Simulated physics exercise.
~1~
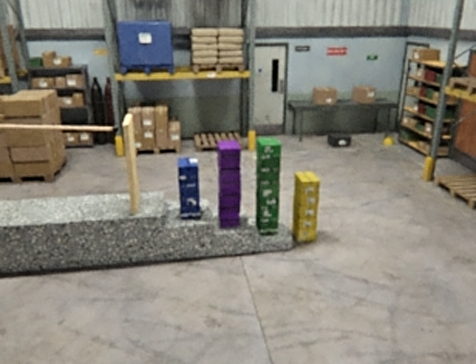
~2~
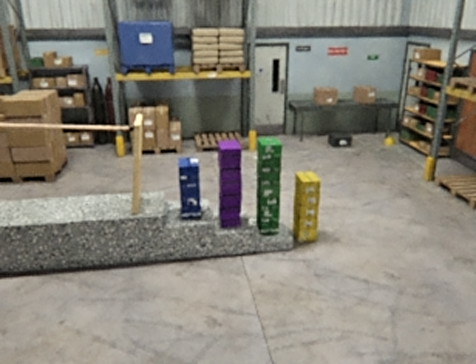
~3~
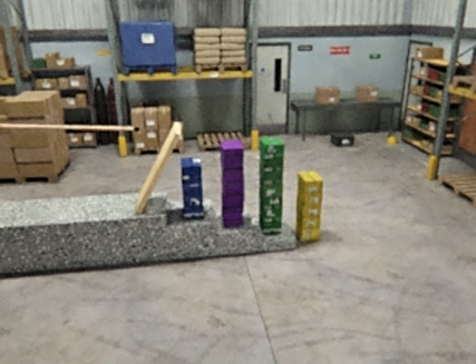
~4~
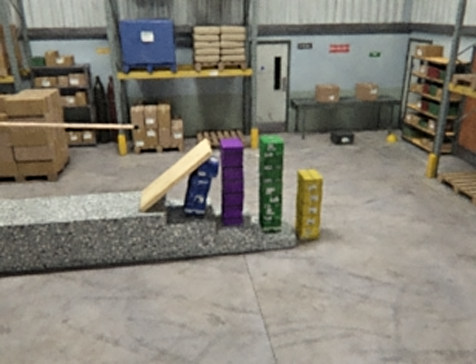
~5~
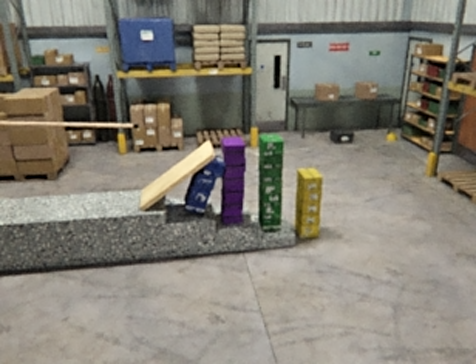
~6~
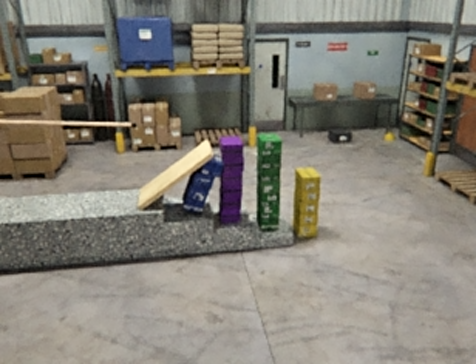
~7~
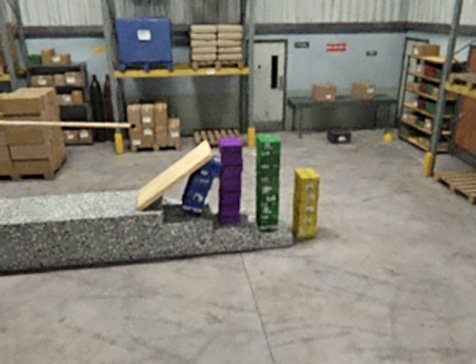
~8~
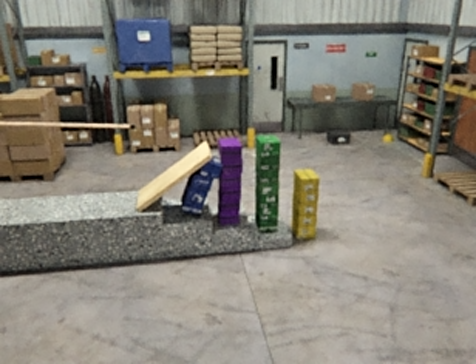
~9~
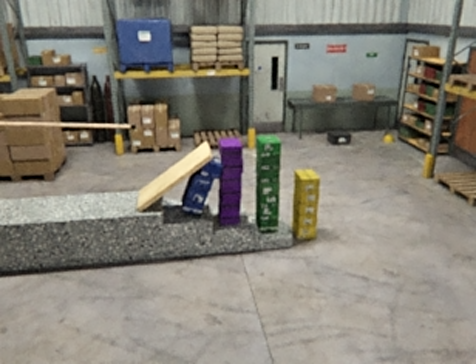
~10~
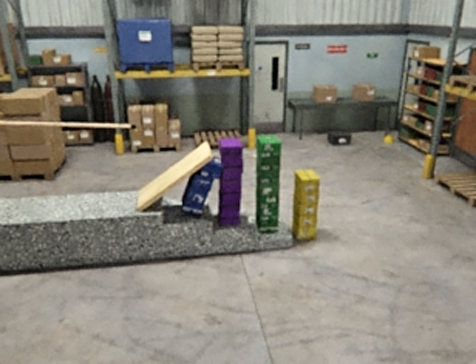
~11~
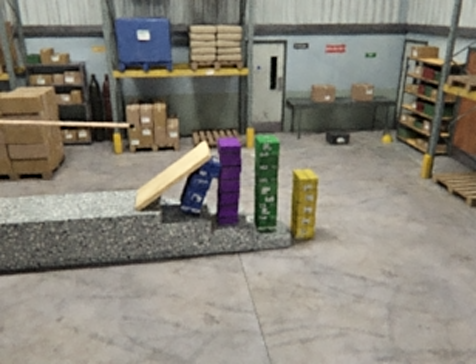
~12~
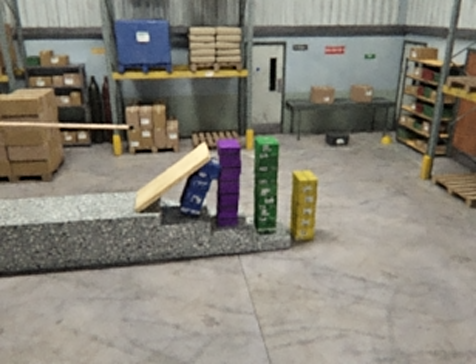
A wooden board tips right onto the blue stack, which leans against the standing purple one.
